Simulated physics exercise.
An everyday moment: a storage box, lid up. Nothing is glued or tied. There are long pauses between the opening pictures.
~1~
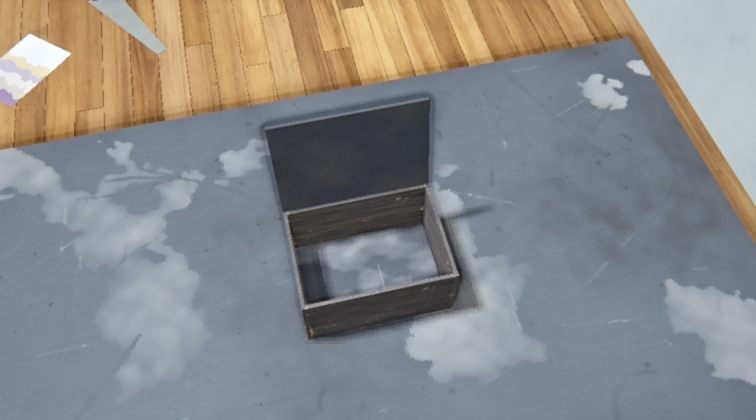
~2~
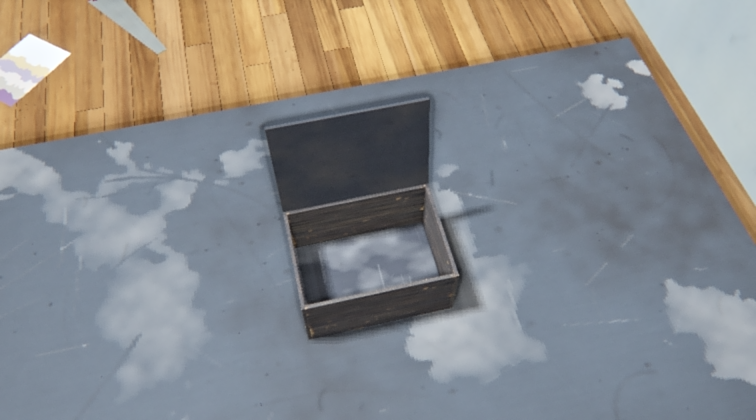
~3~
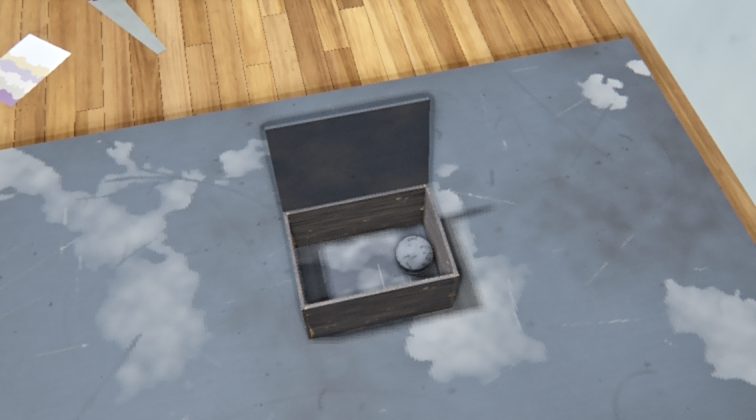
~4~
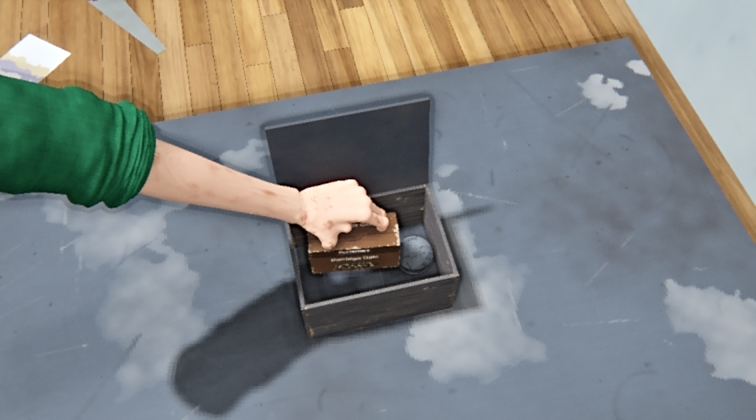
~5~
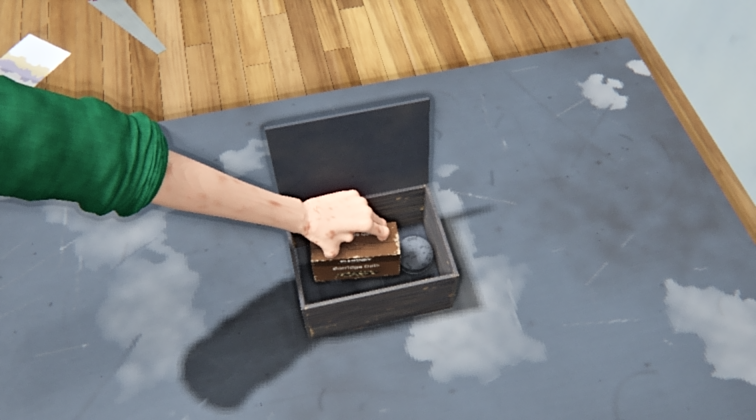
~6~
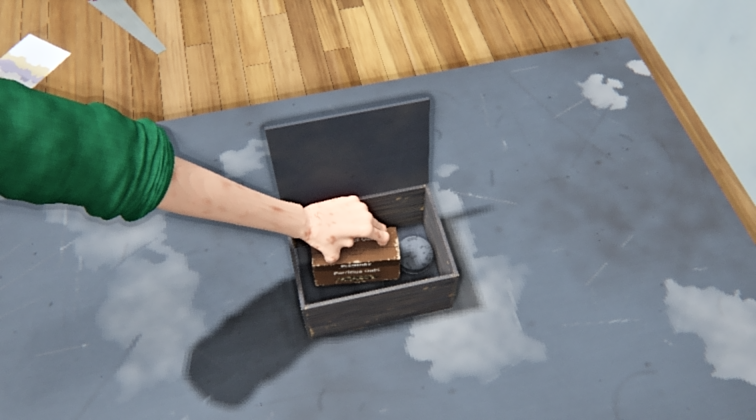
A grey ball appears in the right side of an open, empty dark wooden box, then a green-sleeved arm reaches in from the left and lowers a brown carton beside it. The box stands with its lid raised on a cloudy blue-grey surface, seen from above, with wooden boards, a blade and a pale card behind. The hand keeps hold of the carton, and the camera stays still.
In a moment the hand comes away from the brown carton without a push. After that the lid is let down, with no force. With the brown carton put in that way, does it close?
Here the lid shuts flat.
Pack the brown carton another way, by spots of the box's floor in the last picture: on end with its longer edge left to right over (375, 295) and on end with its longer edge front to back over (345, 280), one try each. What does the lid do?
First try: It stays ajar; second try: It stays ajar.
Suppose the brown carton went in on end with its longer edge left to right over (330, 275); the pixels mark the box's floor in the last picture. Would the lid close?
Then it will not close.
Then, 0.70 s later than the last frame, brown carton moved a little near (357, 281).
Then, 1.60 s later than the last frame, lid 60° above the rim; brown carton moved a little near (357, 281).
Then, 2.20 s later than the last frame, lid 19° above the rim; brown carton moved a little near (357, 281).
When it is over, lid shut; moved from the start, brown carton; grey ball as before. End places, in pixels of the last picture, brown carton near (357, 281).
